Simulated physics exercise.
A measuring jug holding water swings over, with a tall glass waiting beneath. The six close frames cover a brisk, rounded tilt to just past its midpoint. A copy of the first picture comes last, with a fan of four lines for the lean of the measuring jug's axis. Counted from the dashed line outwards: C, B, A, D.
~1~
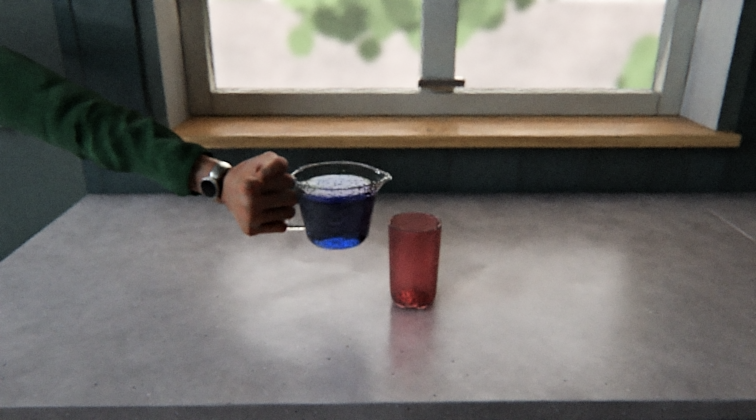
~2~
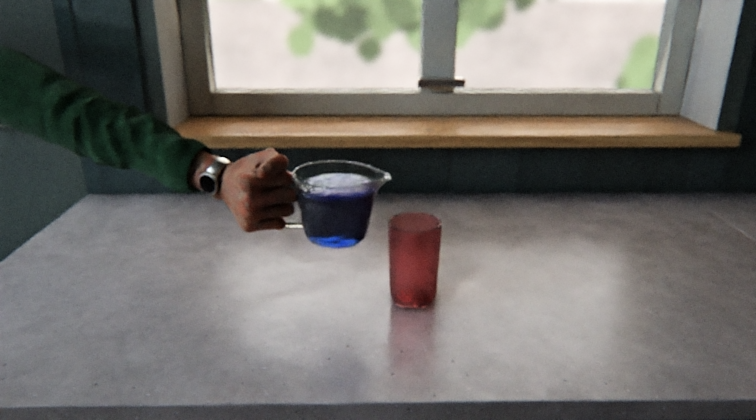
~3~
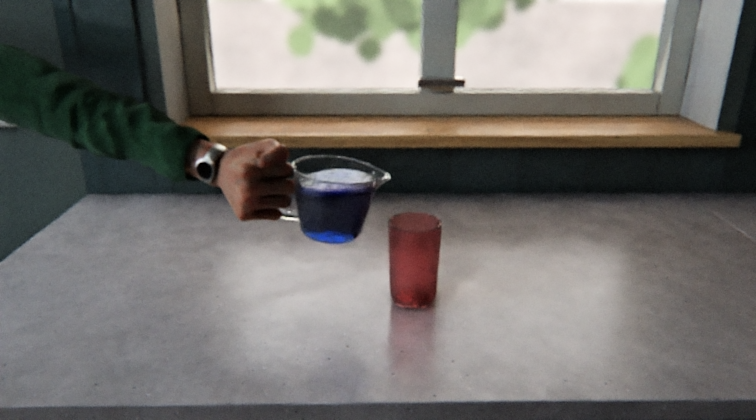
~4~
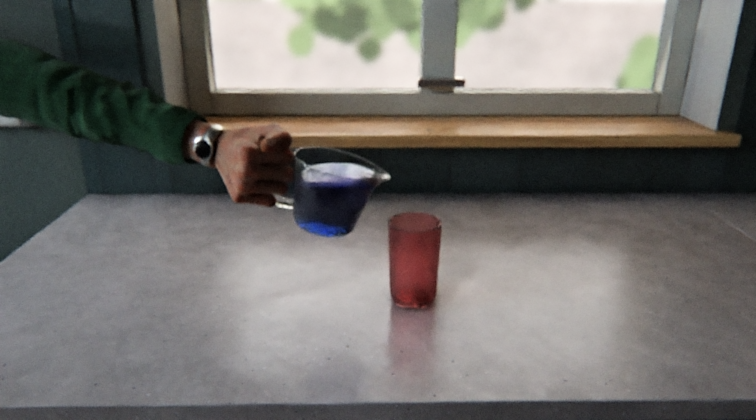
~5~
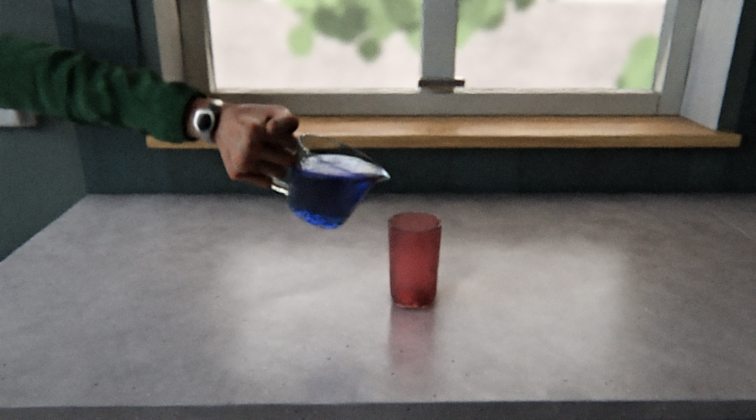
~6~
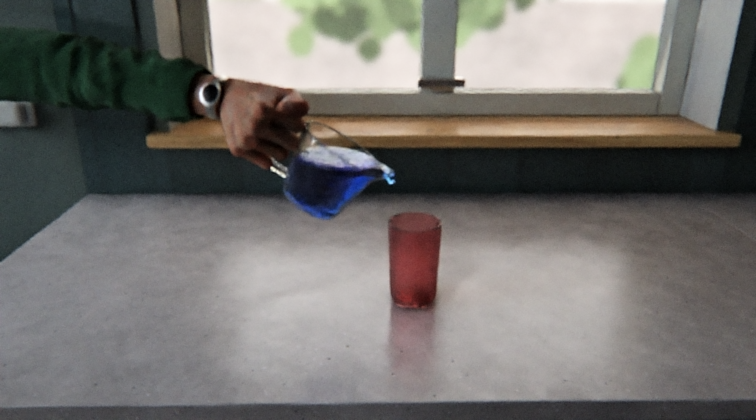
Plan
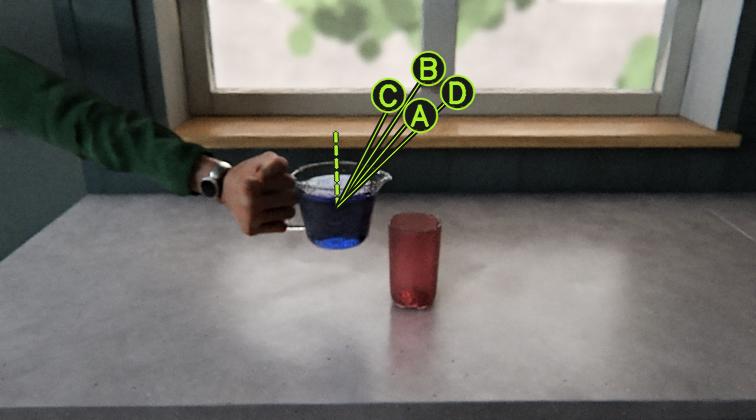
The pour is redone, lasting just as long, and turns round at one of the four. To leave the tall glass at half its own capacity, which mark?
I would pick mark D.
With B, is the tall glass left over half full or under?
Under half.
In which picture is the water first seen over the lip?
In picture 6.
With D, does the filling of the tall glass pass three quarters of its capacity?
No, less.
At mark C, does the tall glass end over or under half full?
Under.
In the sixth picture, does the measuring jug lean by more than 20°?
Yes.
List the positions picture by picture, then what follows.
Upright, lip at (390, 177); rim of the tall glass round (415, 221); nothing has left yet, in the first frame.
Upright, lip at (390, 177); nothing has left yet, in the second frame.
Tipped about 7°, lip at (390, 177); nothing has left yet, in the third frame.
Tipped about 14°, lip at (389, 177); nothing has left yet, in the fourth frame.
Tipped about 23°, lip at (389, 177); nothing has left yet, in the fifth frame.
Tipped about 33°, lip at (388, 177); water is over the lip, down to (388, 177), in the sixth frame.
On the marked copy, A at (405, 125); B at (419, 83); C at (385, 113); D at (444, 103).
With A, the tall glass ends with about 37 % of what it can hold.
With B, the tall glass ends with about 25 % of what it can hold.
With C, the tall glass ends with about 14 % of what it can hold.
With D, the tall glass ends with about 50 % of what it can hold.
